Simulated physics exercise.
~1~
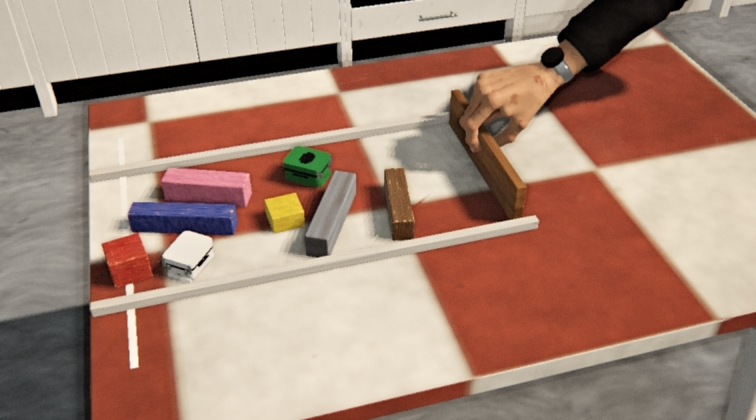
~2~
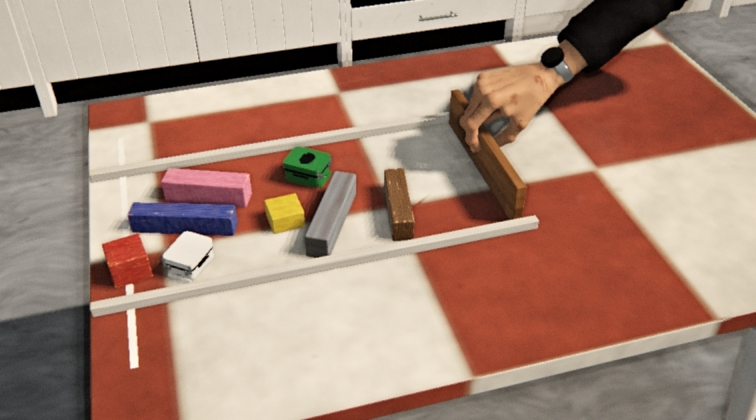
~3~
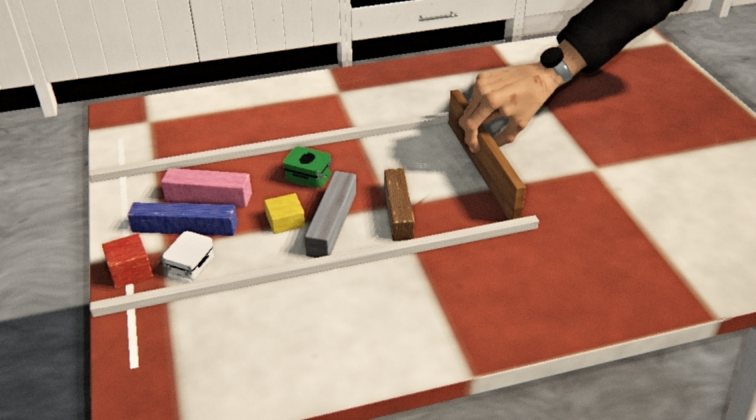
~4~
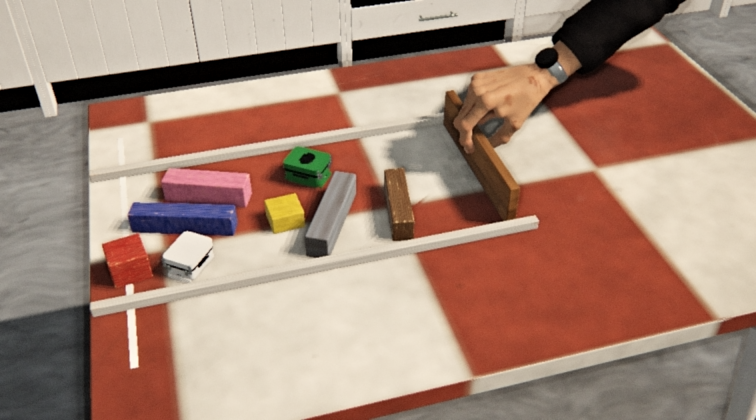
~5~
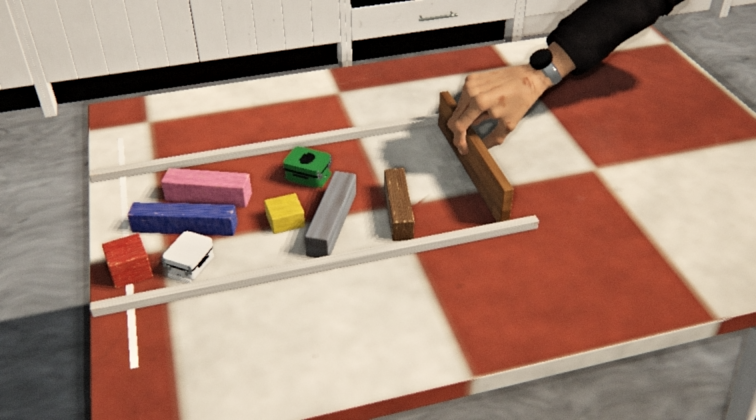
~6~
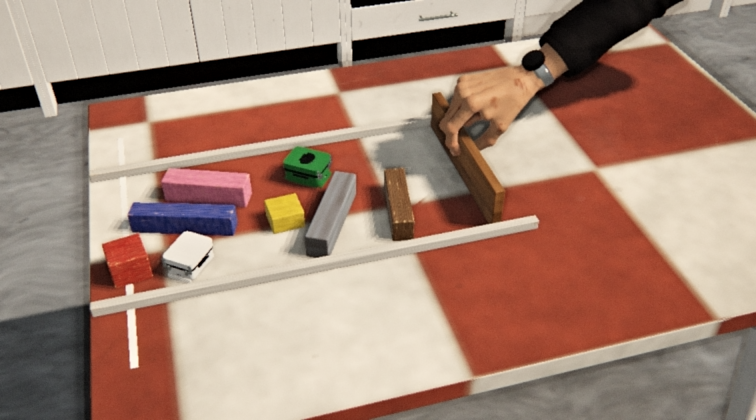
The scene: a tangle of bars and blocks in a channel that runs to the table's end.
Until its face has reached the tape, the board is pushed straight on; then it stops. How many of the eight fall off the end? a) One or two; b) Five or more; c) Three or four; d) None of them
Answer: B.
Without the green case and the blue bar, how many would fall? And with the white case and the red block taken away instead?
Tally per try: 3 / 3.
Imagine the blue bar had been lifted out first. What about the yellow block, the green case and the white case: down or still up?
Result - yellow block: Gone; green case: Up; white case: Gone.
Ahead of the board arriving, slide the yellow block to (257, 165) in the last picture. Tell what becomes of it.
Placed there, it does not drop.
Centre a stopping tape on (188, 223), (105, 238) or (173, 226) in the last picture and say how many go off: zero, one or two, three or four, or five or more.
Number fallen at each tape, in order - one or two, five or more, either one or two.
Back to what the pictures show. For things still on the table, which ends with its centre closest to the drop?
The grey stick is the one you want.
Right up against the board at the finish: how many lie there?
In total, 2.
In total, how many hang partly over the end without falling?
That comes to 1 of them.
Soon after, none off yet; red block at rest near (127, 261); blue bar at rest near (183, 219); white case at rest near (190, 258).
In the end, the number that fall off is five or more; gone, yellow block, pink bar, white case, blue bar and red block.
